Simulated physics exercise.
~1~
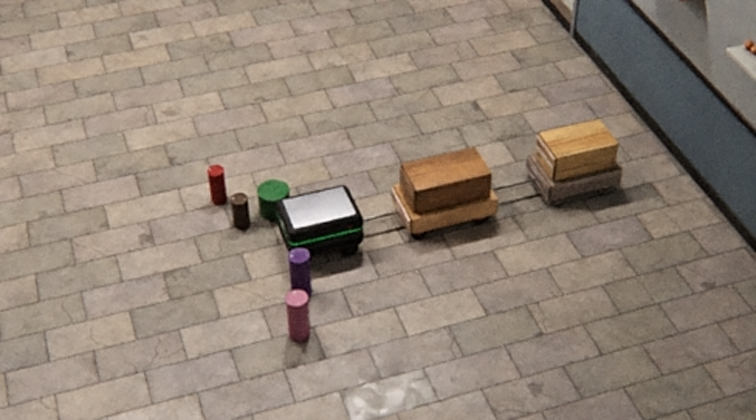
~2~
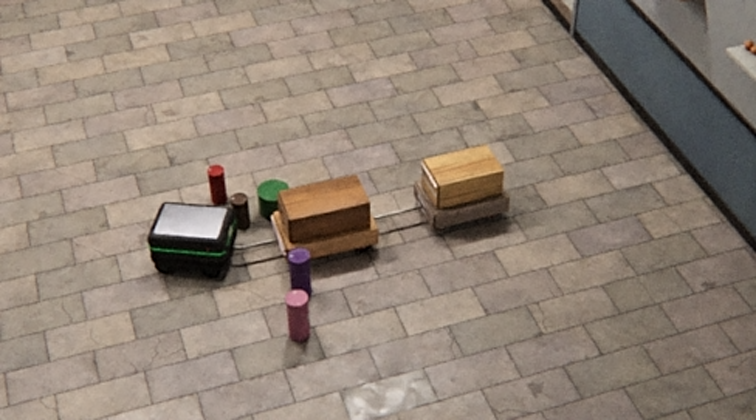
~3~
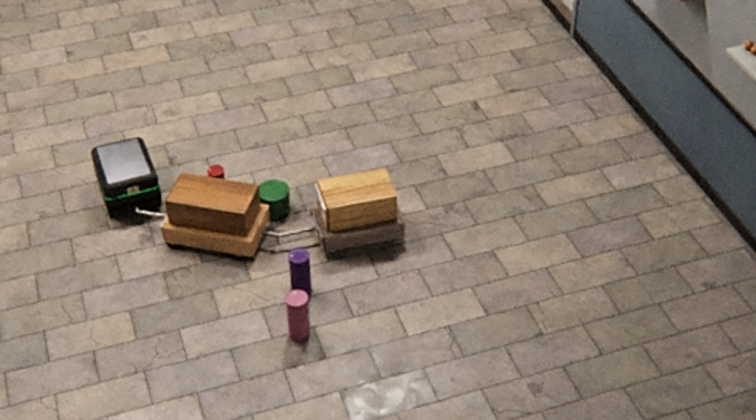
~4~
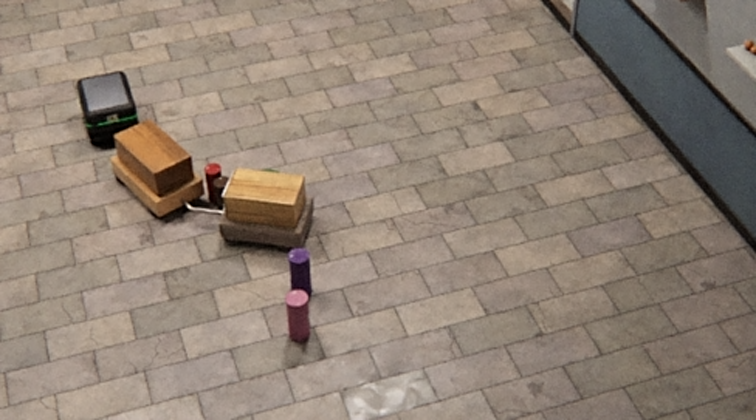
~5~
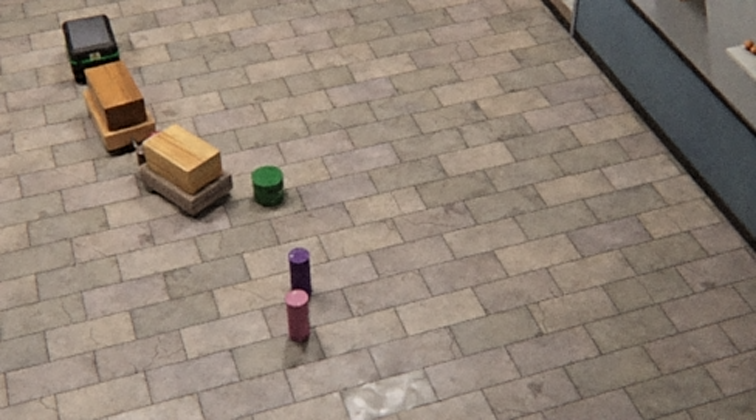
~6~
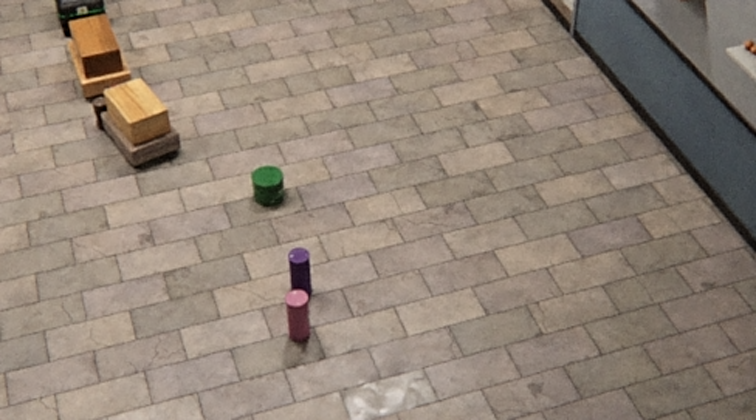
A small black tug with a green stripe pulls two wooden carts, each loaded with a wooden block, across a grey paved floor seen from above at an angle. Red, brown and green cylinders stand to its left, with a purple and a pink one nearer the viewer. The tug rolls left between the two groups, then turns right, toward the top. The carts follow, cutting inside its path and sweeping over where the red and brown ones stand. The tug heads off the top edge, the rear cart carrying the upright brown canister along at its front left. The green pail ends slightly shifted, the red canister is out of sight, and the purple and pink ones remain standing in place.
